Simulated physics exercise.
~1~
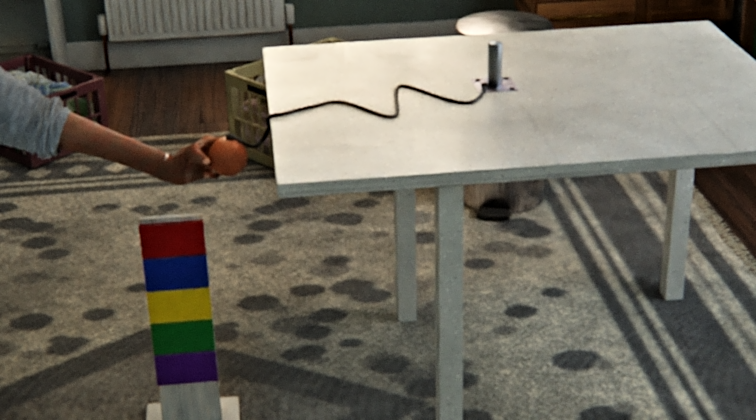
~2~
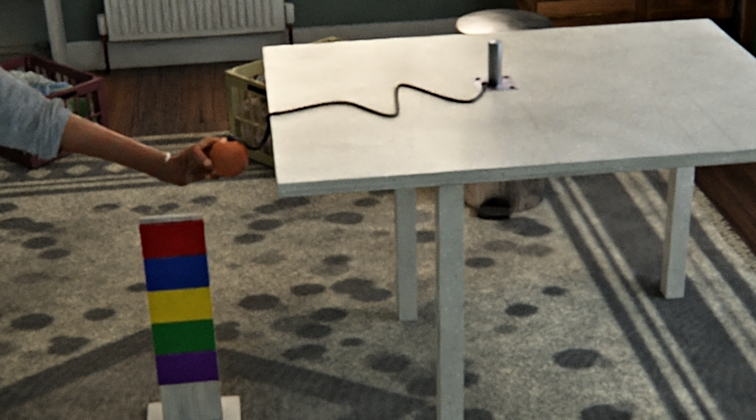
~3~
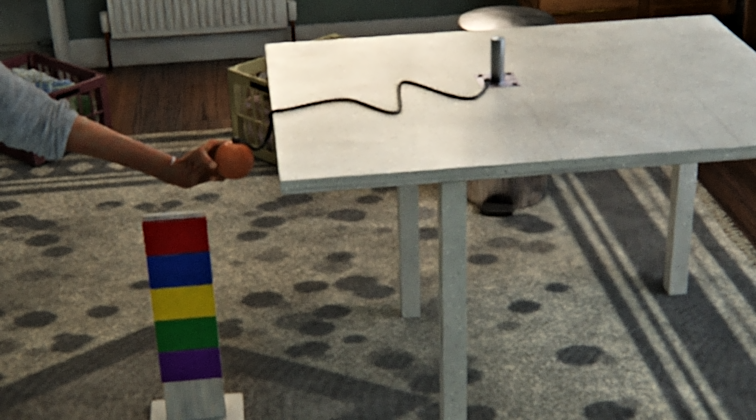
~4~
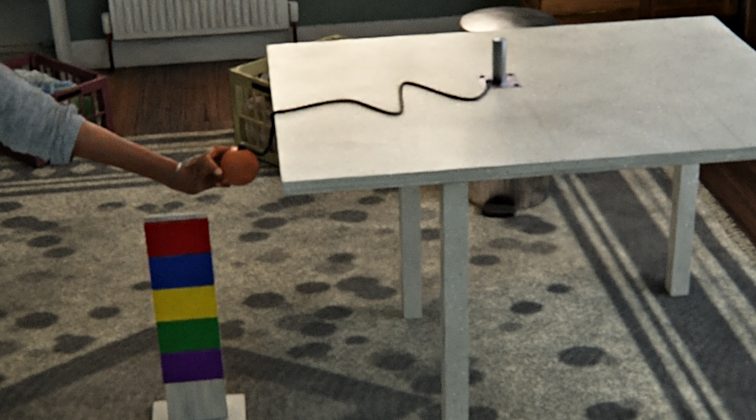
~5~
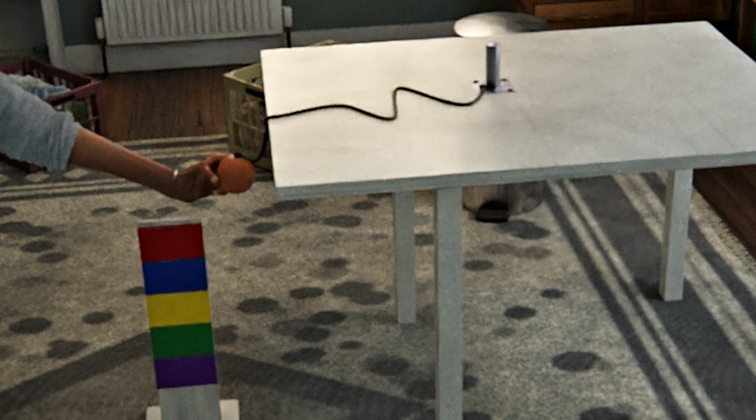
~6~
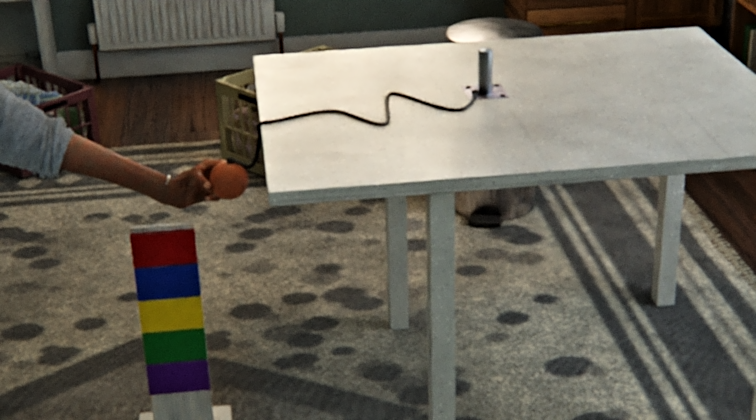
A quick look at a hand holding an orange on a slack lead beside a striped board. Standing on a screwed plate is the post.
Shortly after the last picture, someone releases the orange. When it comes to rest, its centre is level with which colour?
The green one.
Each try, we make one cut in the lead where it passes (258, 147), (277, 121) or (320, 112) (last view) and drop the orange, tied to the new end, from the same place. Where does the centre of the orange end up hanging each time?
Estimated positions in order: (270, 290); (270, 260); (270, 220).
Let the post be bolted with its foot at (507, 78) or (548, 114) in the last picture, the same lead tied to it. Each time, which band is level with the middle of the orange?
For the first spot, yellow; for the second, yellow.
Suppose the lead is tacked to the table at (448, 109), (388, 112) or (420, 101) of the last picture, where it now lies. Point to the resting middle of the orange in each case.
The three spots are (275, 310), (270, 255) and (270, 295), in that order.
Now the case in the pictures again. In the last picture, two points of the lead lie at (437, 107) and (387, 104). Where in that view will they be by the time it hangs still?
Roughly (402, 102) for the first and (314, 114) for the second.
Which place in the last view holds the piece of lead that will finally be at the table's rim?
Look close to (385, 124) - that's the one.
Early on, orange near (270, 318); level with green.
Midway, orange near (275, 327); level with green.
Finally, orange near (276, 329); level with green. Its centre hangs level with the green band.
